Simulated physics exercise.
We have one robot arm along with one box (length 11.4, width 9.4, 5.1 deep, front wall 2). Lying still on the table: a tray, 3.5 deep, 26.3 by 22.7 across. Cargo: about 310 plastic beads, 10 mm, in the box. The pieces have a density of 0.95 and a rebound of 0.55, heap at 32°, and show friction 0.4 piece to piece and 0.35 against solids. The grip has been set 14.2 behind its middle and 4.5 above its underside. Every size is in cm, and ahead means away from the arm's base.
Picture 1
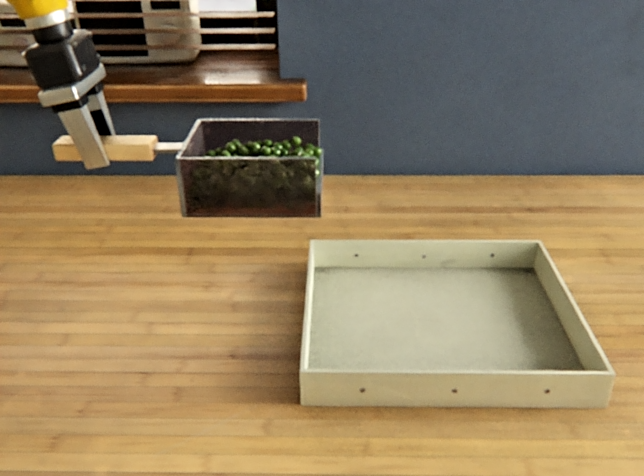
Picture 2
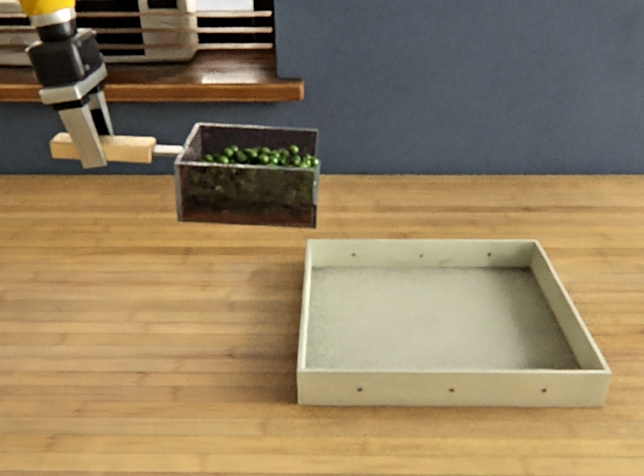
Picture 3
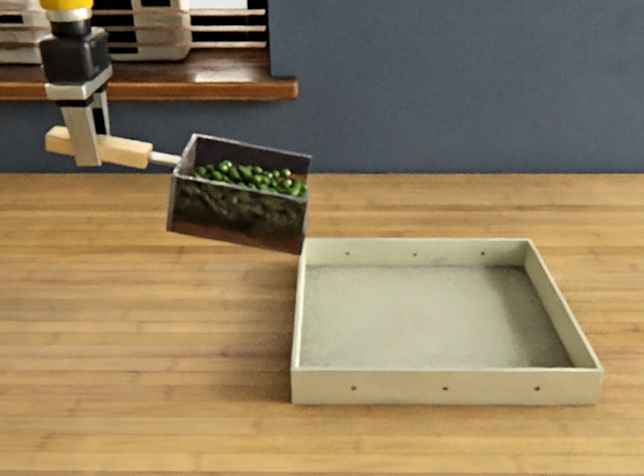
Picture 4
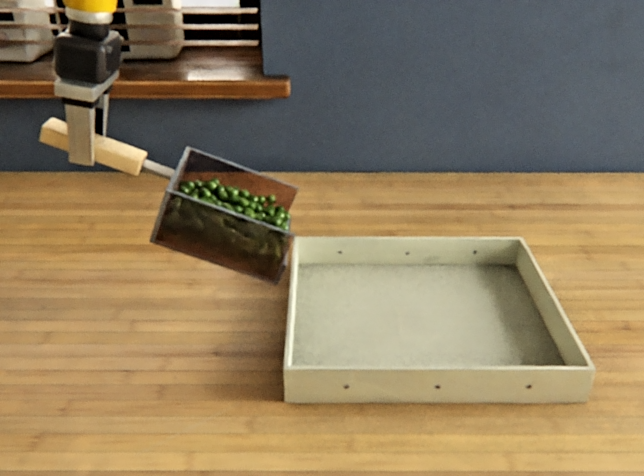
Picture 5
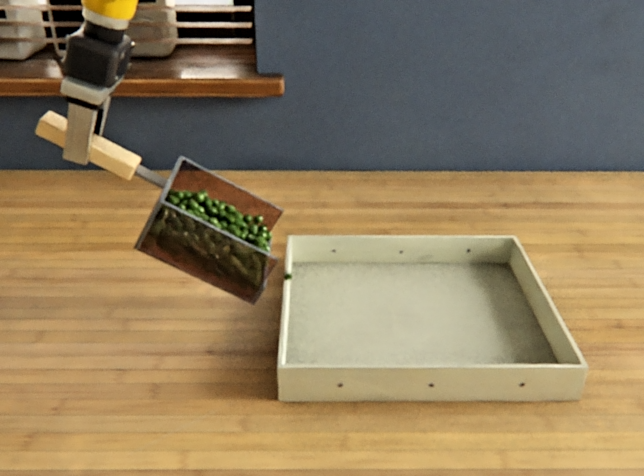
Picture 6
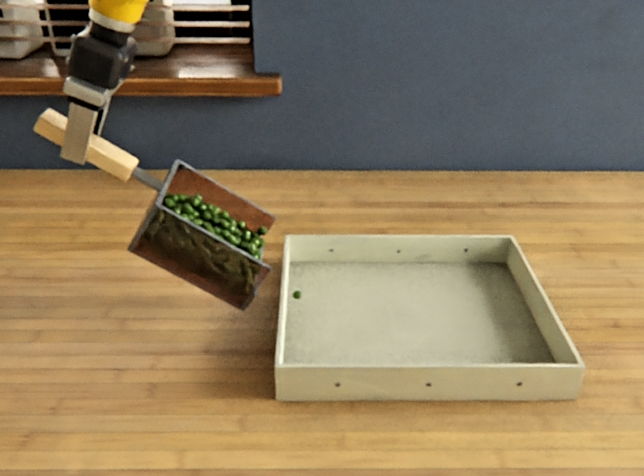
On a wooden table, a robot arm holds a clear-sided box of green beads by its handle beside a shallow tray, lowering it slightly while tilting it down to the right, and one bead drops into the tray.
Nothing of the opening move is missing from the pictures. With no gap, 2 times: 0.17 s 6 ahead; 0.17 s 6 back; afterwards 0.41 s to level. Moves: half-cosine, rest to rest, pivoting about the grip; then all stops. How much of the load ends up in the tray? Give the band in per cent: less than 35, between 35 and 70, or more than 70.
Between 35 and 70 per cent.
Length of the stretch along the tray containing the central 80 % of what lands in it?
Around 14 cm long.
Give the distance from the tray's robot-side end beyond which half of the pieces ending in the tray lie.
I'd put it at around 8 cm.
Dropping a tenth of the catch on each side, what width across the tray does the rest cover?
Around 14 cm across.
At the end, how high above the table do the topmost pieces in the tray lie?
The heap reaches close to 2.0 cm above the table.
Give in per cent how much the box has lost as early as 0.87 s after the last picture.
So far, about 55 in a hundred parts are out.
Then, 0.44 s on, tilted 34° forward, highest piece 12 above the table; 187 in the box, 111 in the tray, 12 on the table or floor, 1 in flight or on a rim.
Then, 0.87 s on, tilted 19° forward, highest piece 13 above the table; 147 in the tray, 144 in the box, 20 on the table or floor.
Then, 1.29 s on, level, highest piece 18 above the table; 147 in the tray, 144 in the box, 20 on the table or floor.
Then, 2.34 s on, level, highest piece 18 above the table; 147 in the tray, 144 in the box, 20 on the table or floor.
In the end, 147 in the tray, 144 in the box, 20 on the table or floor. That is 47 % in the tray.
